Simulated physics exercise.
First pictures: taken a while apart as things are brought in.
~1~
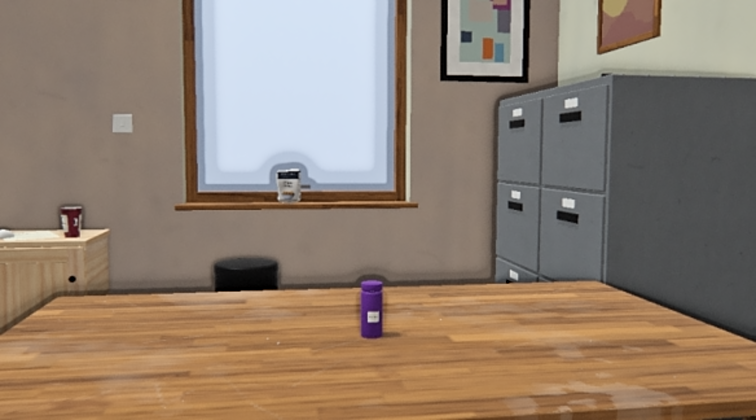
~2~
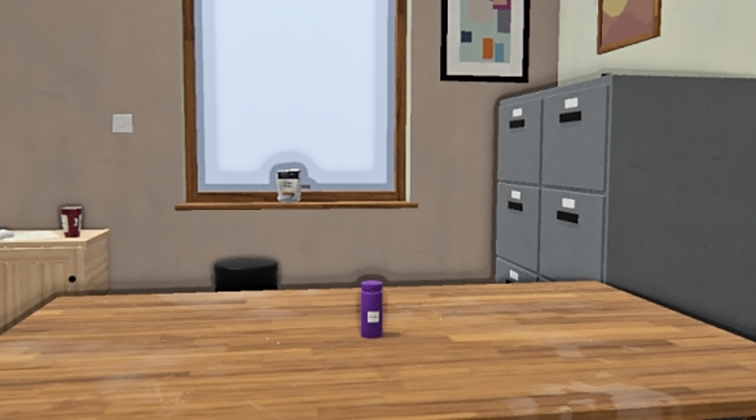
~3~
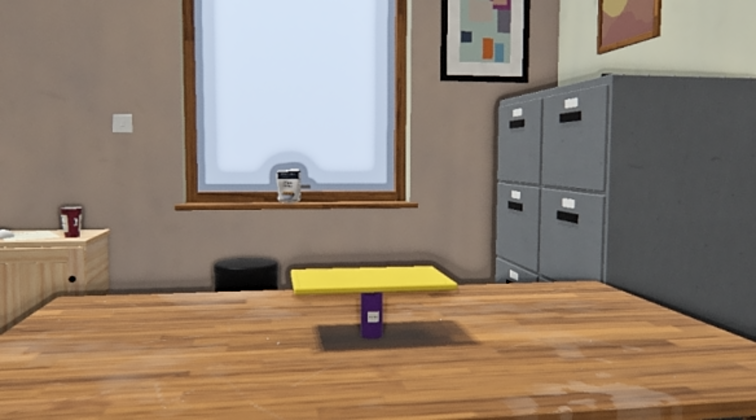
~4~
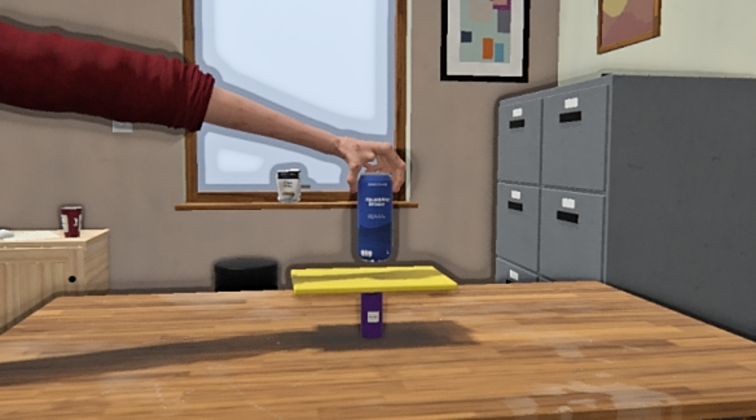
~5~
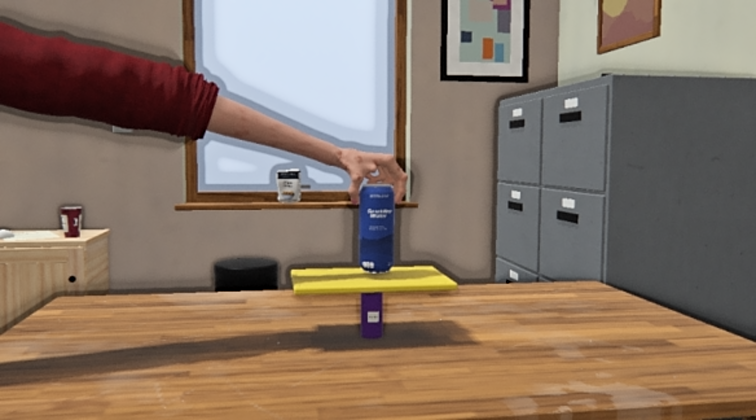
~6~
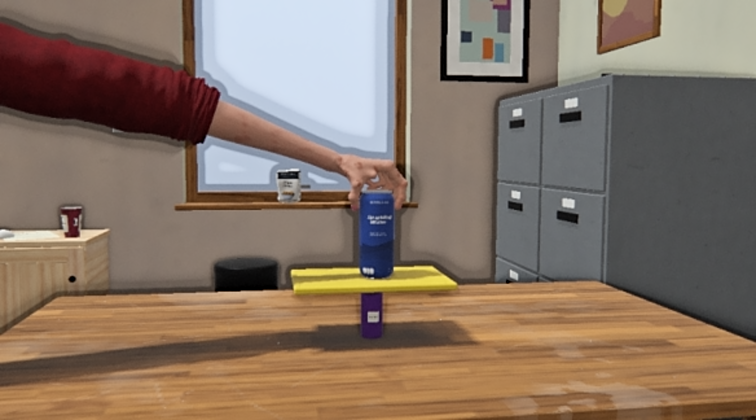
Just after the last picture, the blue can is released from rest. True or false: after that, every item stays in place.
True.
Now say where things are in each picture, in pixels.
In the first frame, the last thing is not in view yet; purple shaker (372, 309).
In the second frame, the last thing is not in view yet; purple shaker (372, 309).
In the third frame, the last thing is not in view yet; purple shaker (372, 309).
In the fourth frame, still above its spot; blue can (375, 216); purple shaker (372, 309).
In the fifth frame, still above its spot; blue can (377, 228); purple shaker (372, 309).
In the sixth frame, in place under the hand; blue can (377, 234); purple shaker (372, 309).
Then, 0.20 s on from there, no change.
Then, 0.60 s on from there, blue can resting near (377, 234).
In the end, all 3 unmoved. At the end, from the last picture's camera, blue can near (377, 234). The stack stays up.
